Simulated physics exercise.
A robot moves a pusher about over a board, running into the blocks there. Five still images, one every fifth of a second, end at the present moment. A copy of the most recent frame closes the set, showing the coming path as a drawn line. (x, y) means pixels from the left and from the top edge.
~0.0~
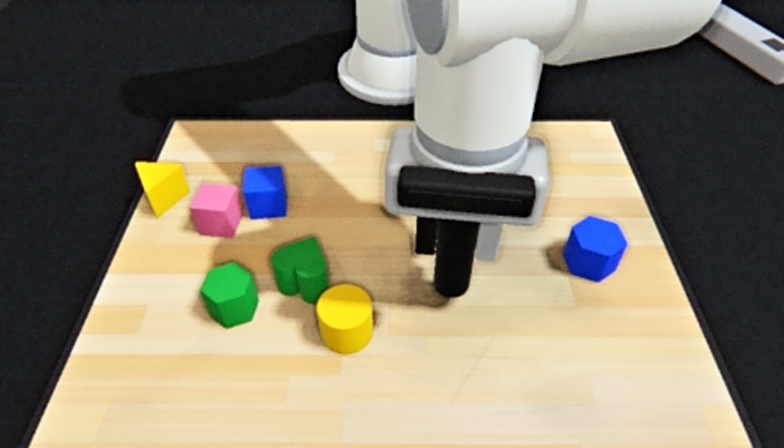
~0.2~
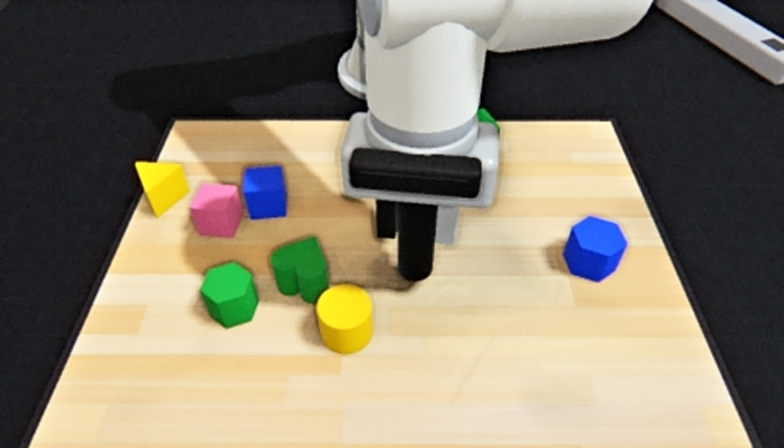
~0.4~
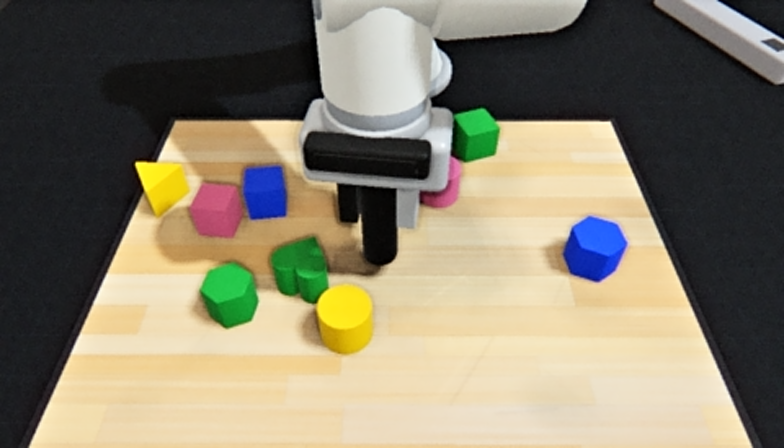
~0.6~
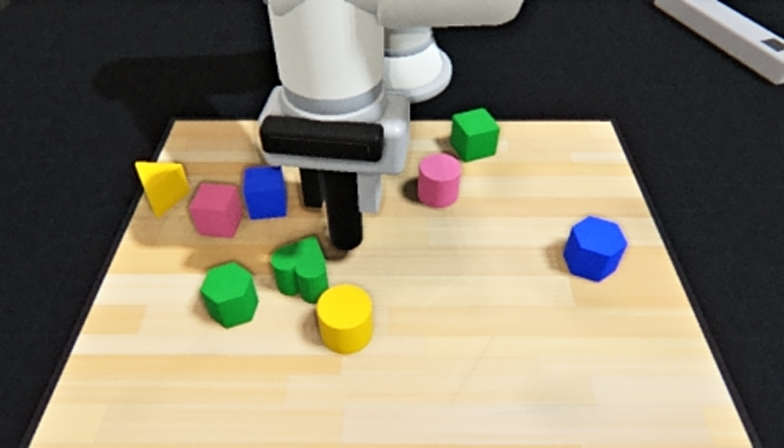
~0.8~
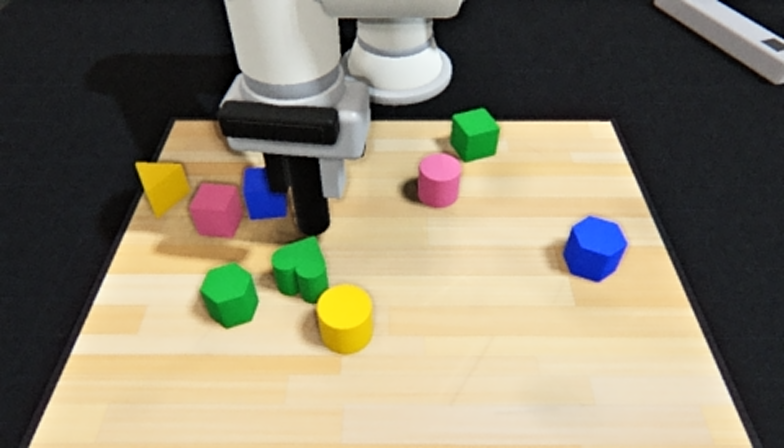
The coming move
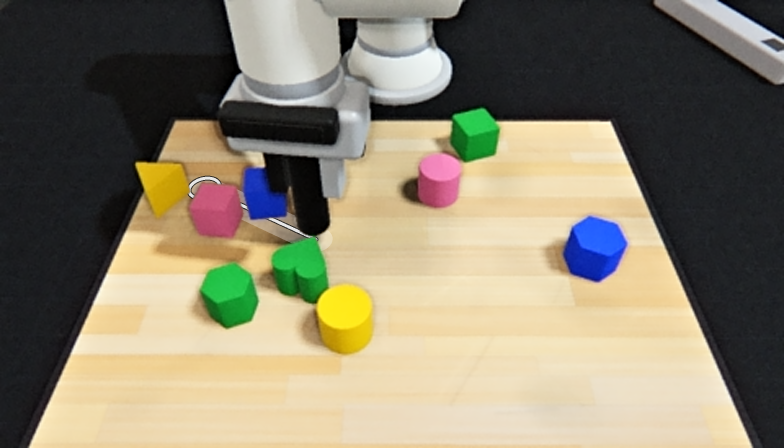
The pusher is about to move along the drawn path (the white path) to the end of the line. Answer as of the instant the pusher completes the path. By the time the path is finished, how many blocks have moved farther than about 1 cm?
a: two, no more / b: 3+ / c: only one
a - two, no more.
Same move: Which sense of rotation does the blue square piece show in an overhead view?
Bird's-eye view: Clockwise.
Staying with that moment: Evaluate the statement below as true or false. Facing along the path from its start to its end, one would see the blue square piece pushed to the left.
The statement is incorrect.
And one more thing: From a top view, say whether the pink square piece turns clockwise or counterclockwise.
It goes round opposite to clock hands.
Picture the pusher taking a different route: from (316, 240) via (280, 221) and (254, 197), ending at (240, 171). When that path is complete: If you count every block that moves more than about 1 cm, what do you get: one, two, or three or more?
Count: 1.
Path on the board, from (316, 240) to (204, 188).
The first path, step by step. One third of the way, pusher at (273, 207); blue square piece at (259, 172), turned 10° anticlockwise.
Two thirds of the way, pusher at (235, 190); pink square piece at (202, 194), turned 40° anticlockwise; blue square piece at (244, 154), turned 25° clockwise.
At the end, pusher at (200, 174); yellow triangular piece in place; pink square piece at (197, 193), turned 60° anticlockwise; blue square piece at (243, 152), turned 35° clockwise.
